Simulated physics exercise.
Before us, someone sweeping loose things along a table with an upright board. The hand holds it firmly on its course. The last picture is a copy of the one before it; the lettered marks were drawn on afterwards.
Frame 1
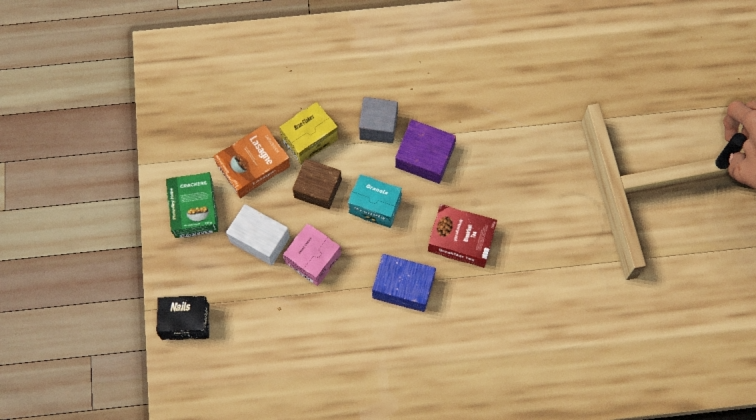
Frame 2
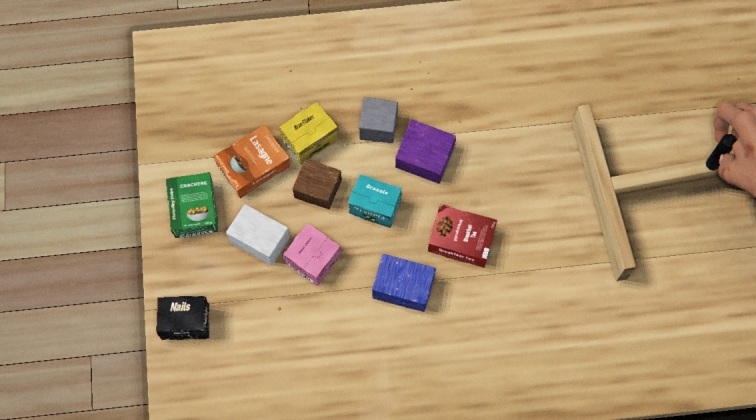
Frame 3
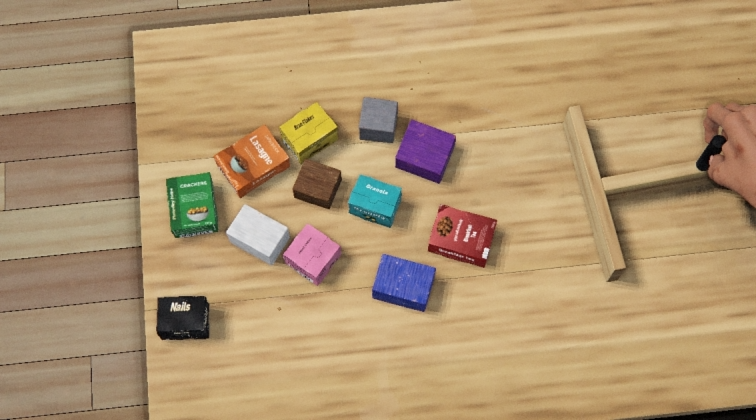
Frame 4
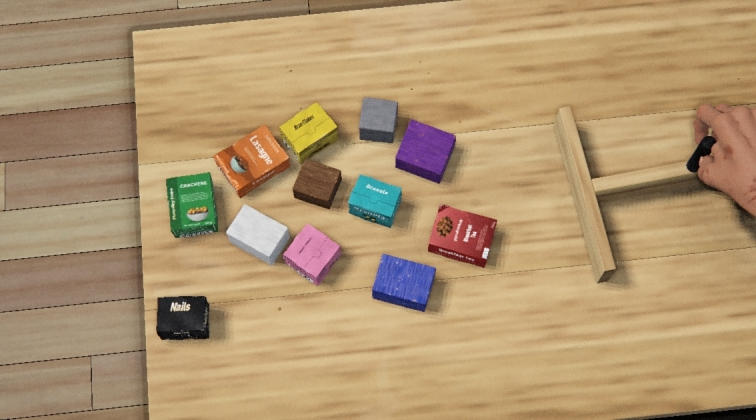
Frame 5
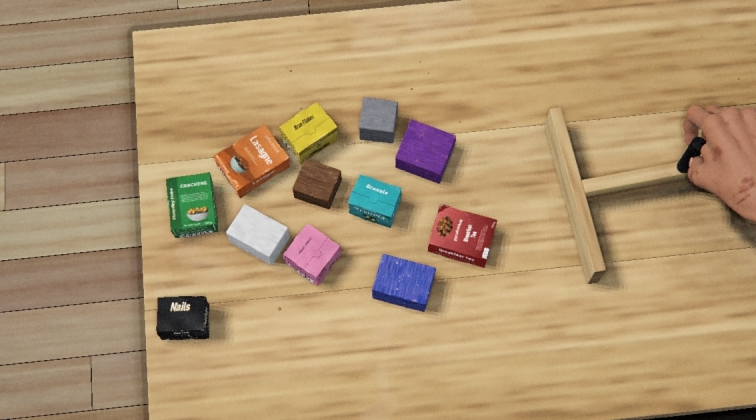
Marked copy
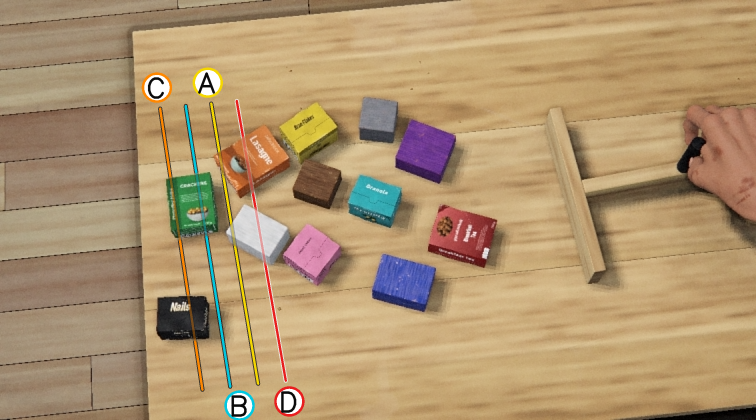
The footage shows a hand gripping a T-shaped wooden tool and sliding its upright board a short way left across a wooden table, while the scattered coloured blocks and packets to its left stay still, untouched by the board.
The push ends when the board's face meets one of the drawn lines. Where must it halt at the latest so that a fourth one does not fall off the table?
A is the last line within the limit.
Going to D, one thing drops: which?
The green packet goes over.
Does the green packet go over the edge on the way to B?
Yes.
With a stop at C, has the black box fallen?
By then, yes.
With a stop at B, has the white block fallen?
Yes.
On the marked copy, A at (234, 238); B at (207, 241); C at (180, 243); D at (260, 235).
With A. Early on, board (455, 200); grey block (372, 119); purple block (403, 158).
Further on, board (332, 212); green packet (171, 200); white block (204, 238).
At the end, board (235, 222); green packet over the edge; white block over the edge; two fallen.
As for the rest, B drops six; C drops six; D is within the limit but short.
